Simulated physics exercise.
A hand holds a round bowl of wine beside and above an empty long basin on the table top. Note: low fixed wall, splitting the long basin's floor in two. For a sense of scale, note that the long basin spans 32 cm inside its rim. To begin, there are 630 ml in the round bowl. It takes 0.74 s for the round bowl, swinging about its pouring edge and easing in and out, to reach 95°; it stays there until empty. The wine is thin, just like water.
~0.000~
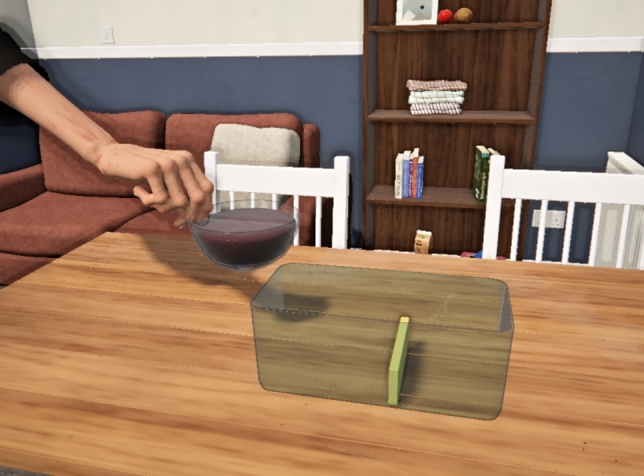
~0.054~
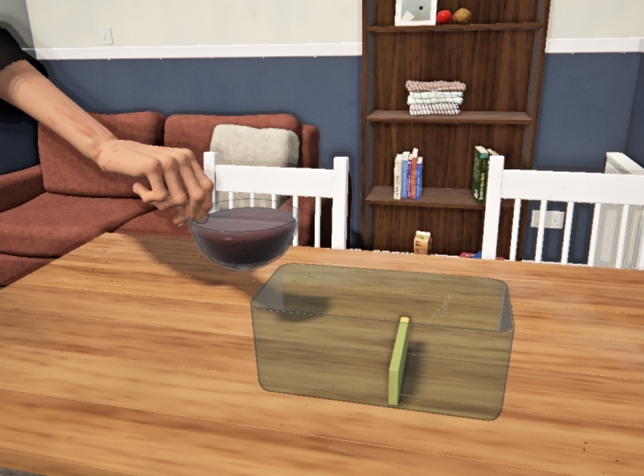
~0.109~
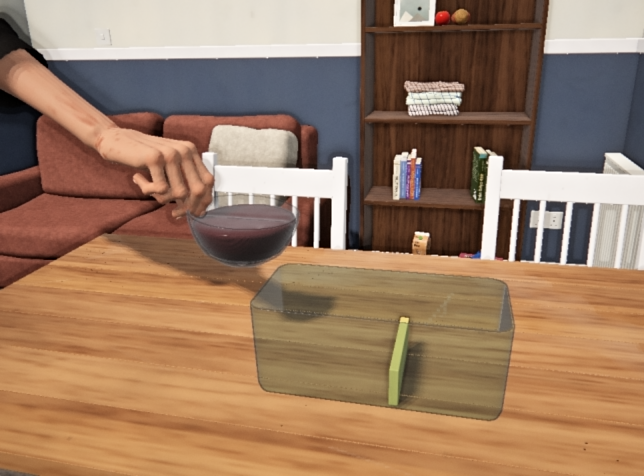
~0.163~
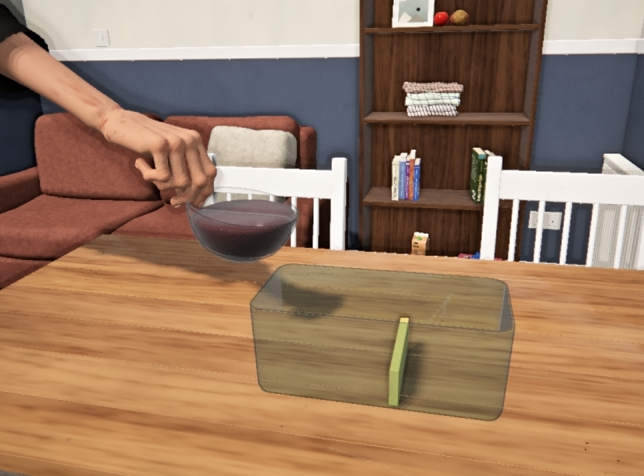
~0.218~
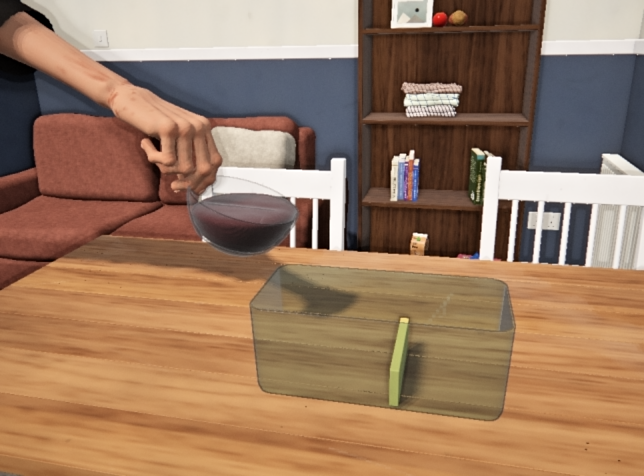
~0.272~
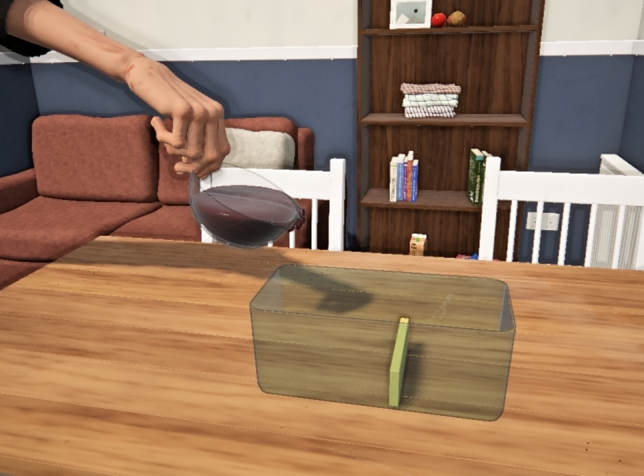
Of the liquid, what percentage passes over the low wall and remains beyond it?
The far part has about 6 per cent.
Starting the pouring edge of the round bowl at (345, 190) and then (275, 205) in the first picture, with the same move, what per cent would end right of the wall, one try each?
Try 1: Approx. 85 %; try 2: Approx. 5 %.
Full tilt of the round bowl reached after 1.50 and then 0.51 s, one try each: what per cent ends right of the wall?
0 per cent first, 10 per cent second.
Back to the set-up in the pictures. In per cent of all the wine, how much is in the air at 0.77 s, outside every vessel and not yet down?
In-air share: About 7 %.
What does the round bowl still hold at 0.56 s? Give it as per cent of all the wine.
I'd estimate some 26 % remains.
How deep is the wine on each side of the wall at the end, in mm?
Left about 22 mm, right about 2 mm.
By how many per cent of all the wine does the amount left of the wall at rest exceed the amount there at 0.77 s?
Around 5 in a hundred.
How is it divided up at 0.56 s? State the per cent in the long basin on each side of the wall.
Left roughly 24, right roughly 0.
By 0.56 s the tilt is 82° and 26 per cent is still to pour, 23 is left of the wall and 0 right of it.
By 0.77 s the tilt is 95° and 1 per cent is still to pour, 88 is left of the wall and 4 right of it.
By 1.00 s the tilt is 95° and 0 per cent is still to pour, 94 is left of the wall and 5 right of it.
By 1.24 s the tilt is 95° and 0 per cent is still to pour, 93 is left of the wall and 6 right of it.
At rest 93 per cent lies left of the wall, 6 right of it and 1 outside.
